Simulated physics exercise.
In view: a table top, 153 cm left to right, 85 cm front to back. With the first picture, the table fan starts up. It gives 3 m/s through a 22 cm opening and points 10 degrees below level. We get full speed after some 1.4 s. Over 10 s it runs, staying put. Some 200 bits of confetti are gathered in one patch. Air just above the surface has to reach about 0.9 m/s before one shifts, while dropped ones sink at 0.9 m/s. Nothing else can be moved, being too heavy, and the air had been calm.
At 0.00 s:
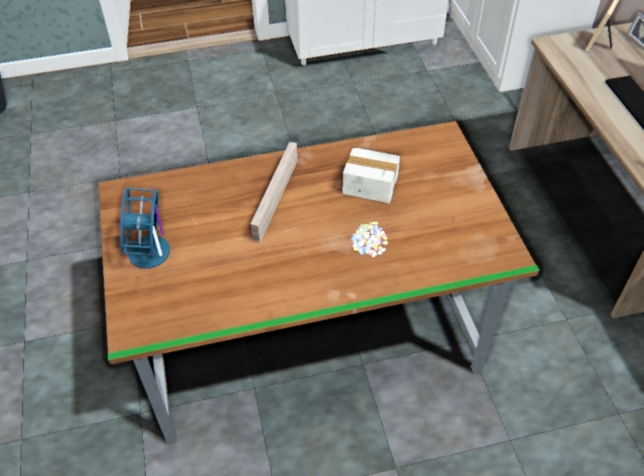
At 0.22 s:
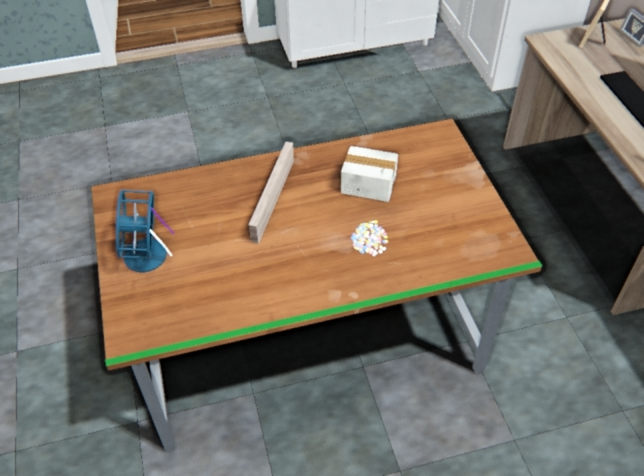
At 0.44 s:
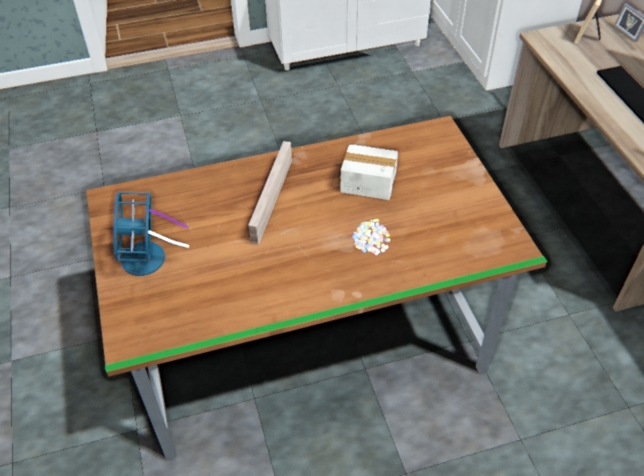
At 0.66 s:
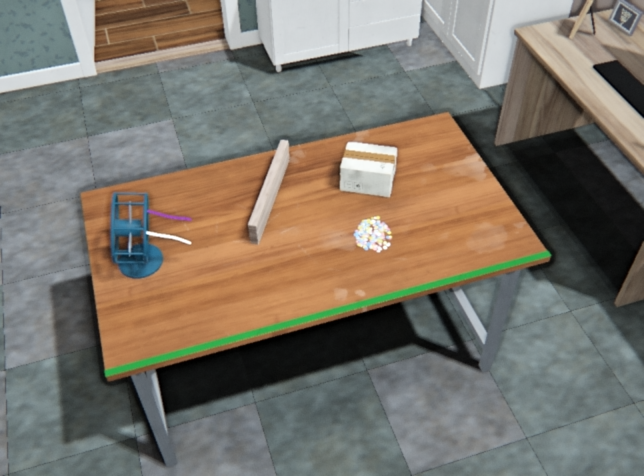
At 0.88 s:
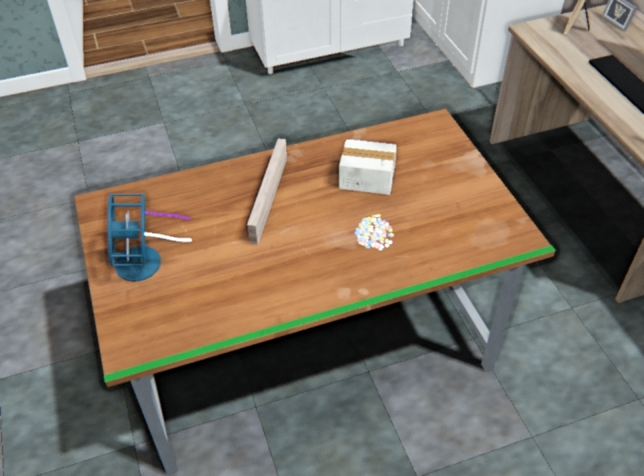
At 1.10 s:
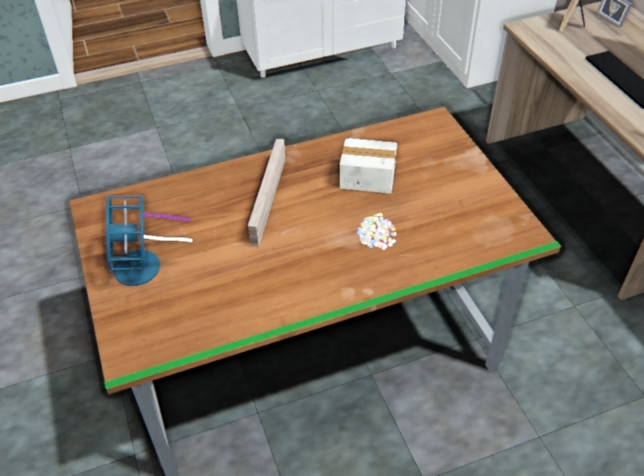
A blue table fan on the left of a wooden table starts up, and its purple and white ribbons lift and stream out to the right, then stay stretched. The confetti patch beyond the upright board lies still beside the white box as the view shifts slightly.
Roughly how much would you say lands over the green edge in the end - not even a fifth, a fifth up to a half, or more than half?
I'd say not even a fifth.
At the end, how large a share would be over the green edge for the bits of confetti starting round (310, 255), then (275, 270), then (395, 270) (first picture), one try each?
Roughly 40 %, then 90 %, then 80 %.
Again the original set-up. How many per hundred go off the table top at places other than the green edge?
Roughly 90 per cent.
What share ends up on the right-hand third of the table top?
I'd estimate around 0 per cent.
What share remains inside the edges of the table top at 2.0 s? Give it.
I reckon some 100 %.
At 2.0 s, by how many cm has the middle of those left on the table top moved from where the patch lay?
Roughly 5 cm.
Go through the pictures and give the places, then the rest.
In the first picture, the middle of the bits of confetti is near (369, 240), none has stirred yet and the mouth of the table fan is at (140, 222).
In the second picture, the middle of the bits of confetti is near (369, 239), none has stirred yet and the green edge is centred on (335, 314).
In the third picture, the middle of the bits of confetti is near (371, 238), none has stirred yet, the top of a box is at (370, 160) and the top of a board is at (271, 181).
In the fourth picture, the middle of the bits of confetti is near (372, 235) and none has stirred yet.
In the fifth picture, the middle of the bits of confetti is near (374, 233) and none has stirred yet.
In the sixth picture, the middle of the bits of confetti is near (376, 233) and none has stirred yet.
After 2.0 s, 100 % are on the move or not yet settled, 0 % are over the green edge; the middle of those still in play is near (387, 225).
After 3.2 s, 56 % are on the move or not yet settled, 0 % are over the green edge; the middle of those still in play is near (380, 235).
After 5.5 s, 8 % are on the move or not yet settled, 8 % are over the green edge.
After 10.0 s, at the end, 8 % are over the green edge.
